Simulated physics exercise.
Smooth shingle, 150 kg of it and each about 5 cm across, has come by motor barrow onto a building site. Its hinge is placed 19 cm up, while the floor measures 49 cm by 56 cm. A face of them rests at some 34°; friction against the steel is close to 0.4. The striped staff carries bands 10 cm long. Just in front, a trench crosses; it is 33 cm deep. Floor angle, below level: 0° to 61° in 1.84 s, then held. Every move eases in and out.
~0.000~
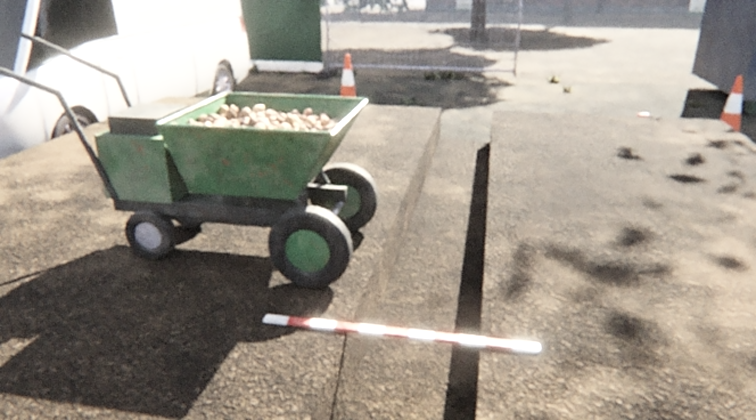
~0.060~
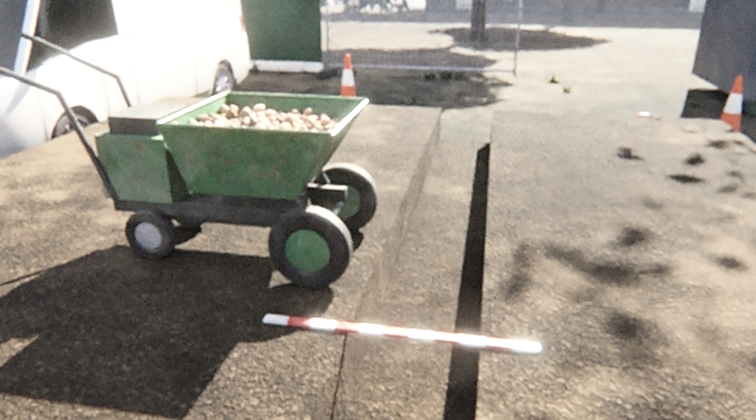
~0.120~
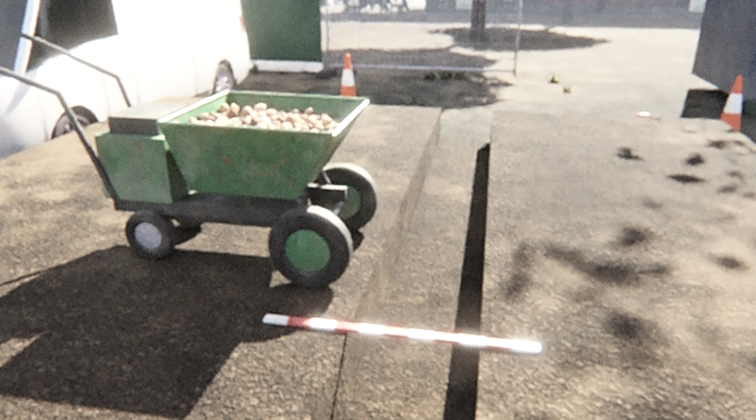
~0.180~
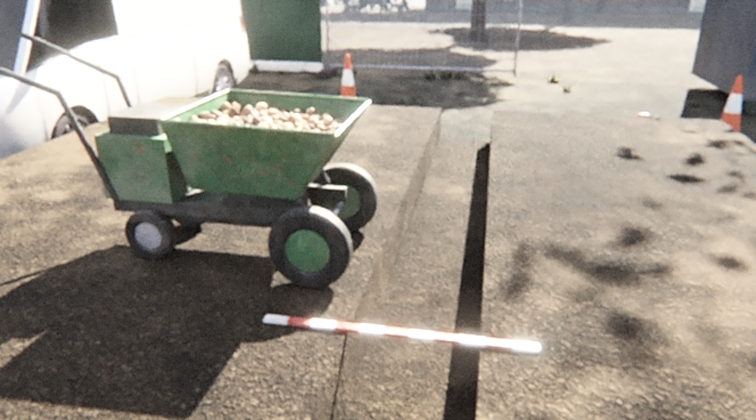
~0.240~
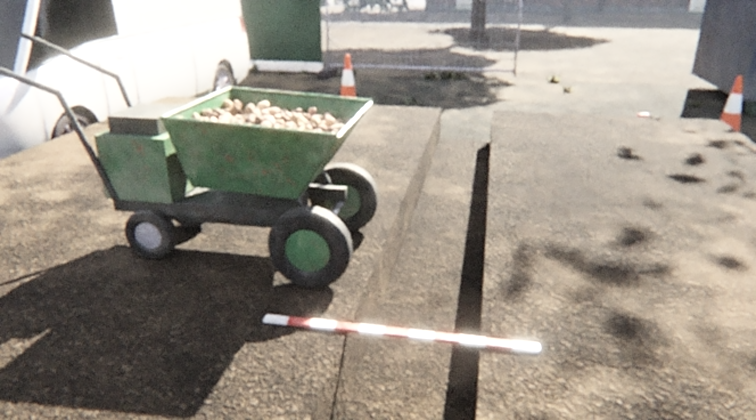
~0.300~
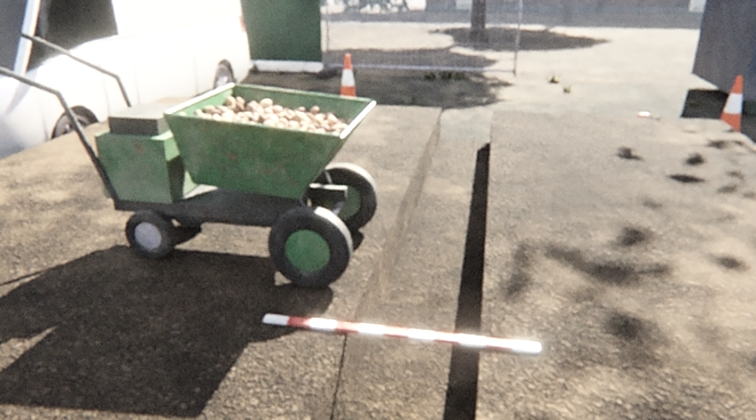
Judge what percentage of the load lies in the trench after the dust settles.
About 53 %.
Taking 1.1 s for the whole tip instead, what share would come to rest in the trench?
Roughly 45% would finish there.
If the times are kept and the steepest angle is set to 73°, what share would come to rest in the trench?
Some 70% would finish there.
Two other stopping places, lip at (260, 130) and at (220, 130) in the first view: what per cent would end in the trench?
Roughly 70 in a hundred, then 50 in a hundred.
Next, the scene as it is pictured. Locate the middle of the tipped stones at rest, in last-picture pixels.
I'd put it close to (457, 314).
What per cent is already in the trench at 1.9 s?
I'd put it near 20 per cent.
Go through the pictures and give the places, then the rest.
The first picture shows lip at (332, 134), floor tilted 0°, highest stones at (263, 117).
In the second picture, the skip is at 0°, its lip at (332, 134); the top of the load is at (264, 116); the stones move at 0.1 m/s on average.
The third picture shows lip at (333, 135), floor tilted 1°, highest stones at (255, 114); the stones move at 0.1 m/s on average.
The fourth picture shows lip at (335, 135), floor tilted 2°, highest stones at (256, 113); the stones move at 0.2 m/s on average.
The fifth picture shows lip at (338, 136), floor tilted 3°, highest stones at (258, 112); the stones move at 0.2 m/s on average.
In the sixth picture, the skip is at 4°, its lip at (341, 137); the top of the load is at (255, 110); the stones move at 0.2 m/s on average.
After 1.4 s the floor is at 51°; 100 % in the skip; the foremost stones are at (427, 186).
After 1.9 s the floor is at 61°; 77 % in the skip, 18 % in the trench, 5 % past the trench; the foremost stones are at (538, 276).
After 2.3 s the floor is at 61°; 58 % in the skip, 29 % in the trench, 13 % past the trench; the foremost stones are at (605, 287).
After 4.2 s the floor is at 61°; 32 % in the skip, 53 % in the trench, 14 % past the trench; the foremost stones are at (651, 300).
